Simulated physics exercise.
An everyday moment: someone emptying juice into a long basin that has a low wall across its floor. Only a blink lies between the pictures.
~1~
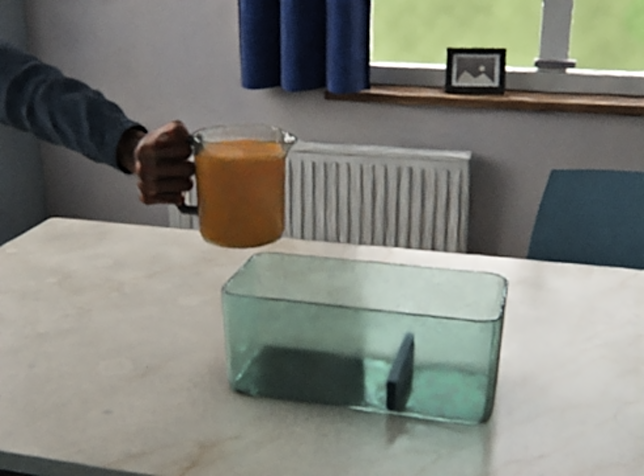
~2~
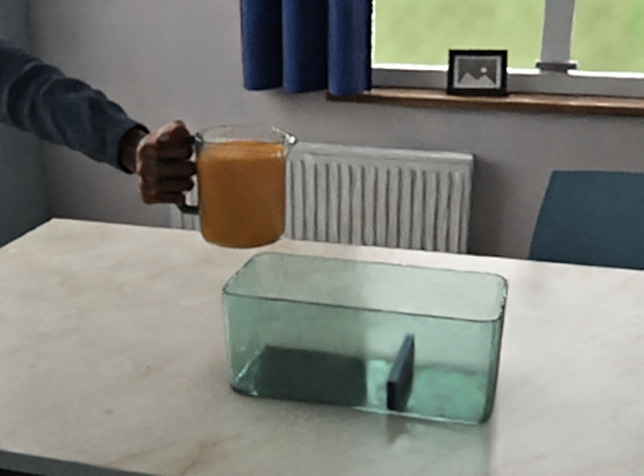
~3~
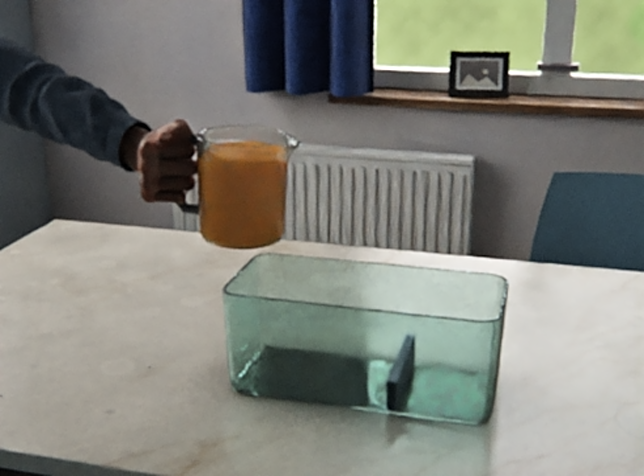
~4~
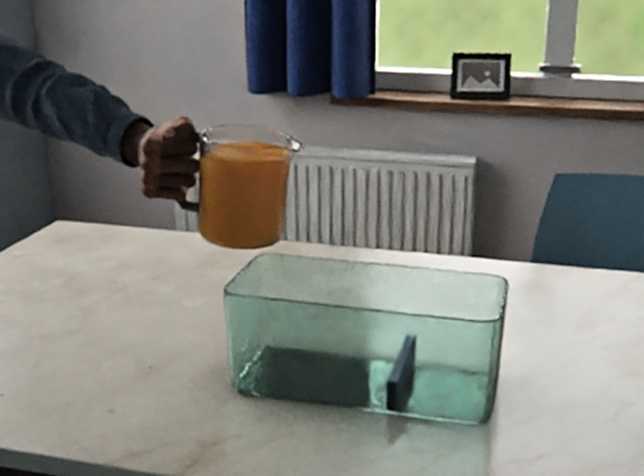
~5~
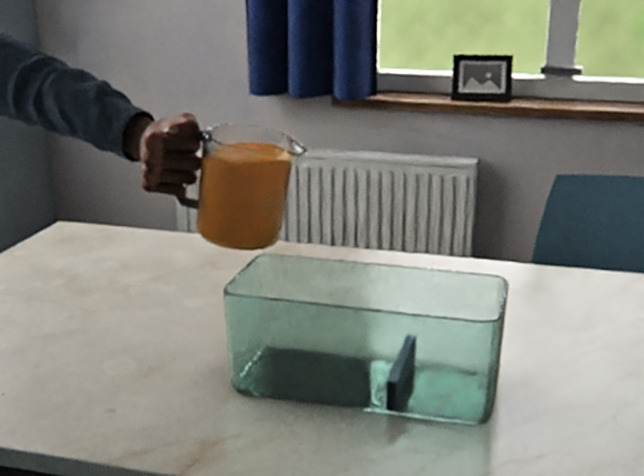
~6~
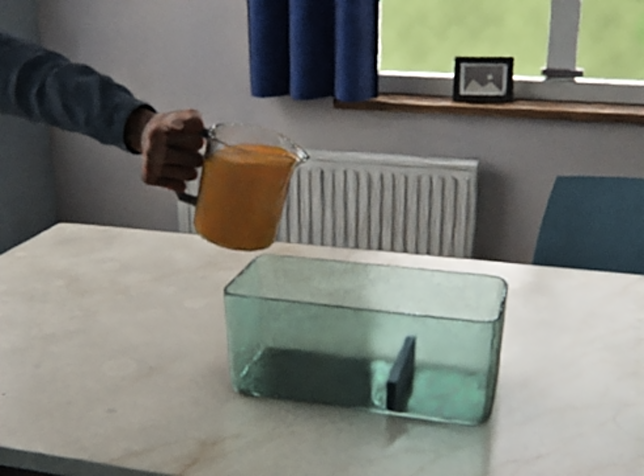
A jug of orange juice gradually tilts rightward in a hand above a clear green basin.
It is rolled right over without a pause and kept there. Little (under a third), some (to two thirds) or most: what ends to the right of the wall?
In the end under a third is right of the wall.
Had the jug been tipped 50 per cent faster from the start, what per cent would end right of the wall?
Some 5 per cent.
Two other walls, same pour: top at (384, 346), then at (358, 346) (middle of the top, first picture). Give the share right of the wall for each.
First some 5, then 50 per cent.
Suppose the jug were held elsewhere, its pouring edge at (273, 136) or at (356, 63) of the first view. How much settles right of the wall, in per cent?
The first gives 5 %, the second 70 %.
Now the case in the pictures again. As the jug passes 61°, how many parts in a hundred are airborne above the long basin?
It comes to 10 per cent or so.
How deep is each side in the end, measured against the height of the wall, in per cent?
Left: 70 %. Right: 10 %.
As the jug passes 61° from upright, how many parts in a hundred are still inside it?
Roughly 80 in a hundred.
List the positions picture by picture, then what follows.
In the first frame, tilt 0°; pouring edge (298, 140); surface from (202, 147) to (285, 152); the long basin's rim runs from (238, 273) to (504, 299); the wall's top is at (401, 356).
In the second frame, tilt 1°; pouring edge (299, 141); surface from (203, 147) to (285, 152).
In the third frame, tilt 2°; pouring edge (301, 143); surface from (205, 147) to (286, 154).
In the fourth frame, tilt 5°; pouring edge (303, 147); surface from (207, 149) to (290, 155).
In the fifth frame, tilt 9°; pouring edge (306, 152); surface from (210, 150) to (294, 156).
In the sixth frame, tilt 14°; pouring edge (309, 158); surface from (212, 152) to (299, 157).
A moment on, the jug is tipped part way and 81 per cent is still to pour, 8 is left of the wall and 0 right of it.
Next, the jug is tipped on its side and 31 per cent is still to pour, 54 is left of the wall and 2 right of it.
Then the jug is tipped right over and 3 per cent is still to pour, 89 is left of the wall and 5 right of it.
Later the jug is tipped right over and 0 per cent is still to pour, 93 is left of the wall and 6 right of it.
In the end 93 per cent lies left of the wall, 6 right of it and 1 outside.
